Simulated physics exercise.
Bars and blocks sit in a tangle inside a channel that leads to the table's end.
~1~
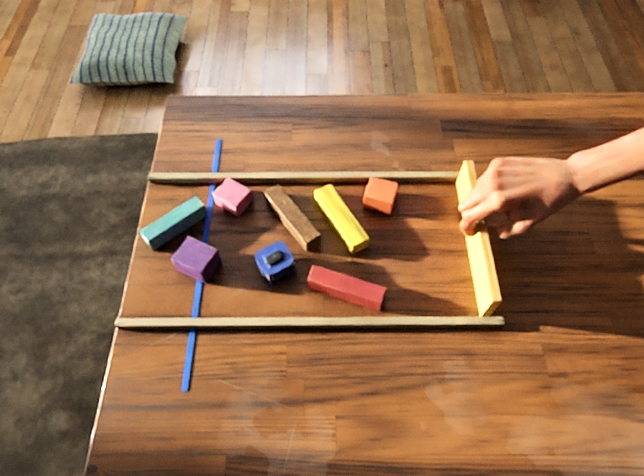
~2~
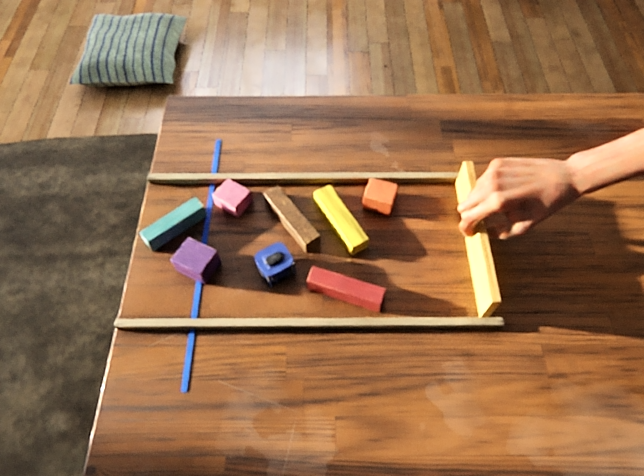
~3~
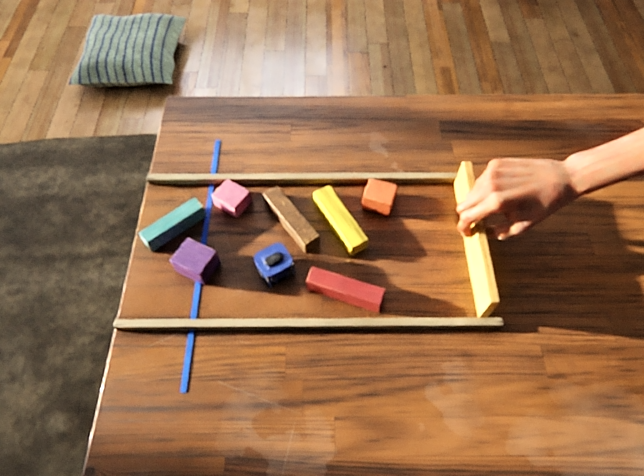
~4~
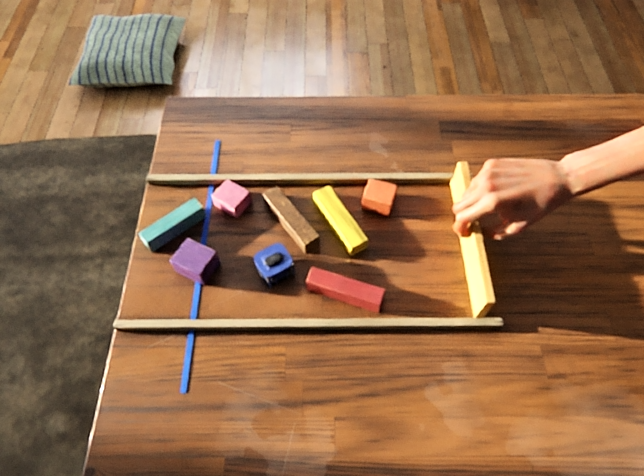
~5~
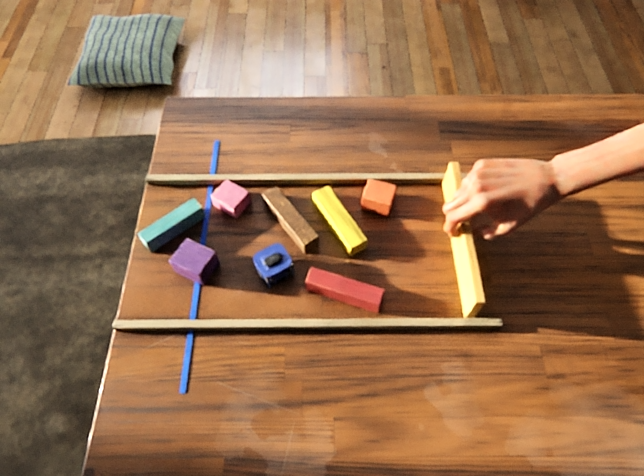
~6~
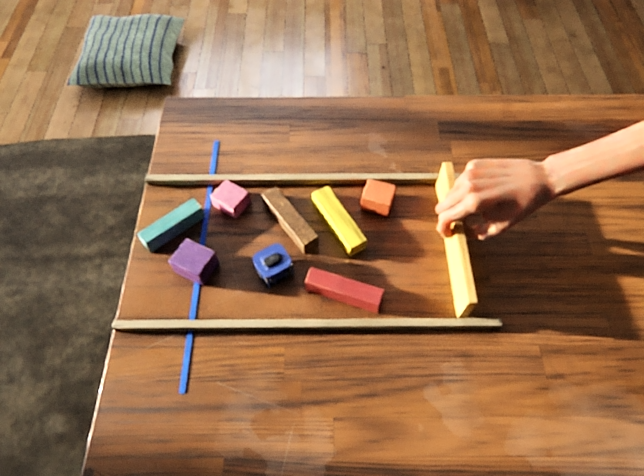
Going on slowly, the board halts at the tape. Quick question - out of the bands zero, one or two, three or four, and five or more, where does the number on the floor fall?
I predict the tally of drops will be under three but above nought.
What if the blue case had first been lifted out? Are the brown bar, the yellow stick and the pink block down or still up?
Taking them one by one, the brown bar holds its spot, the yellow stick holds its spot and the pink block holds its spot.
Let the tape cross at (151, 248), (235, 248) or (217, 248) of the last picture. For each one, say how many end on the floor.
Floor tally per try: 7 / 0 / 0.
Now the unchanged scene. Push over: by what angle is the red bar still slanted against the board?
Roughly 40° out of line.
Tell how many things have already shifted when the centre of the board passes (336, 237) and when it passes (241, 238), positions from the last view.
Counts: 5 / 8.
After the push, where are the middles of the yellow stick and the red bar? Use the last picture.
The yellow stick stops around (173, 228); the red bar around (164, 286).
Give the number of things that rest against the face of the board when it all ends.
That makes 3.
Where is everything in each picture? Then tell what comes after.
In the first picture, turquoise bar (175, 223); purple block (197, 260); pink block (233, 197); board (476, 235); tape (204, 246).
In the second picture, purple block (197, 261); board (476, 236).
In the third picture, pink block (232, 198); blue case (275, 265).
In the fourth picture, turquoise bar (174, 225); red bar (345, 290).
In the fifth picture, purple block (195, 262); yellow stick (339, 220).
In the sixth picture, turquoise bar (172, 225); purple block (195, 262); pink block (231, 199); board (454, 237); tape (202, 248).
Soon after, none off yet; turquoise bar at rest near (172, 225); purple block at rest near (195, 262); pink block at rest near (231, 199).
Then, none off yet; turquoise bar at rest near (172, 225); purple block moved a little near (181, 267); pink block moved about its own width near (214, 195).
At rest, the number that fall off is one or two; fallen, turquoise bar.
